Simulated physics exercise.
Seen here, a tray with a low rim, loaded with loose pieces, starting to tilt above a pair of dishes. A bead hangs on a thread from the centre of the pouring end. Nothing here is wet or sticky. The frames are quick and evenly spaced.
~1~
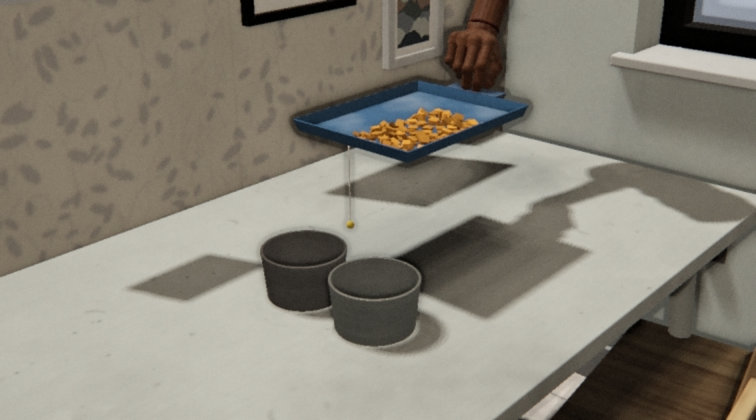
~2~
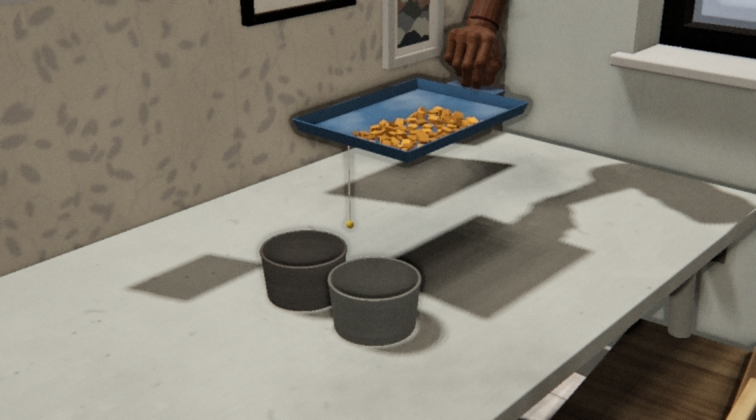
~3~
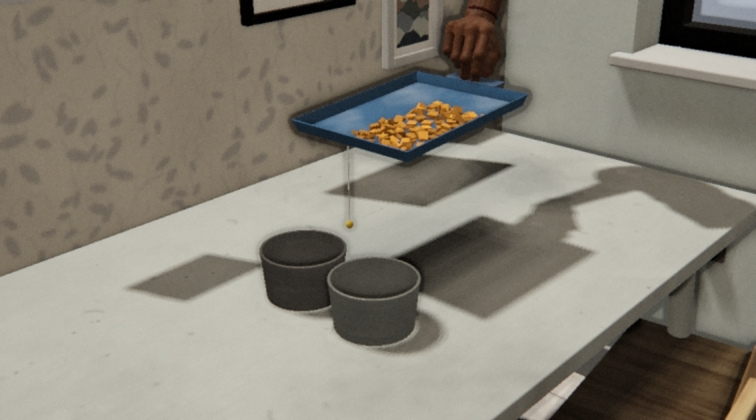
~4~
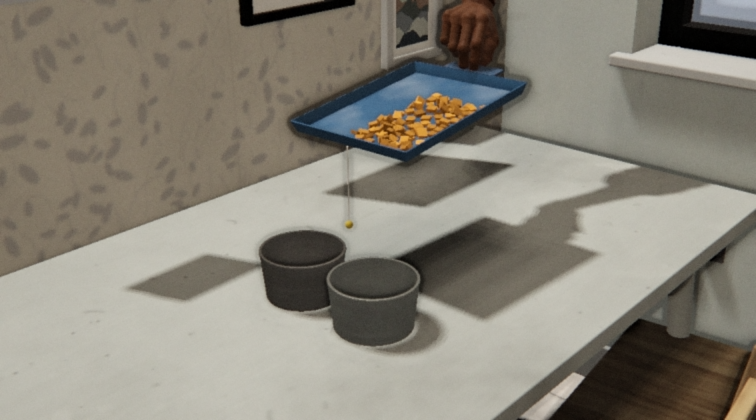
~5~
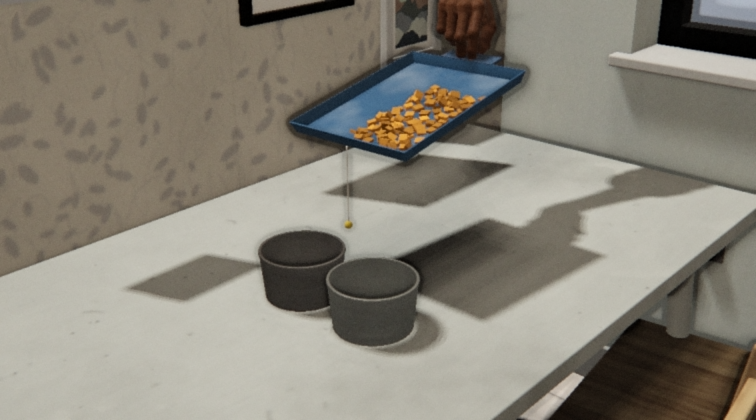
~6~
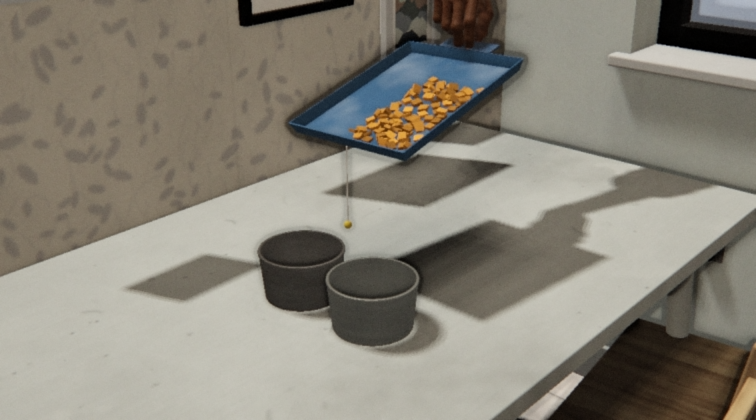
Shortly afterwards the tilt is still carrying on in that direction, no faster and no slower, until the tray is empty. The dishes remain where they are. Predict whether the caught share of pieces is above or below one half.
Above one half.
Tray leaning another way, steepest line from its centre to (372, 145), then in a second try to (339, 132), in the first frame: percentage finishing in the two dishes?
Respectively close to 80 and 30 in a hundred.
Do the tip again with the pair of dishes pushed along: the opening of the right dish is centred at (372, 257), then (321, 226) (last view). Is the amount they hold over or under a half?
Beyond half, then short of half.
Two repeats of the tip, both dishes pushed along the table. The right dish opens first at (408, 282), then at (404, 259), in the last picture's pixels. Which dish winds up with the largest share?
In the first try it's the leftmost dish, and in the second it's the leftmost dish.
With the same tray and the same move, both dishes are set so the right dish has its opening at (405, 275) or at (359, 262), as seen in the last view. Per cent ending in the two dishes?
The first try gives 70 per cent, the second 90 per cent.
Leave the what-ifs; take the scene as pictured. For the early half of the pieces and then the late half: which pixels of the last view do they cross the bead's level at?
Earlier portion about (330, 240); later portion about (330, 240).
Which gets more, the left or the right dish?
The one at left ends up fuller.
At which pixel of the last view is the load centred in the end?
(312, 290).
Just after the last frame, tray tipped steeply; every one on the tray.
A moment on, tray tipped right over; roughly two thirds on the tray; about a tenth in the right dish; about a tenth in the left dish; about a tenth outside both; about a tenth in the air.
Further on, tray tipped past a quarter turn; roughly a quarter in the right dish; roughly half in the left dish; roughly a quarter outside both.
When it is over, tray tipped past a quarter turn; roughly a quarter in the right dish; roughly half in the left dish; roughly a quarter outside both.
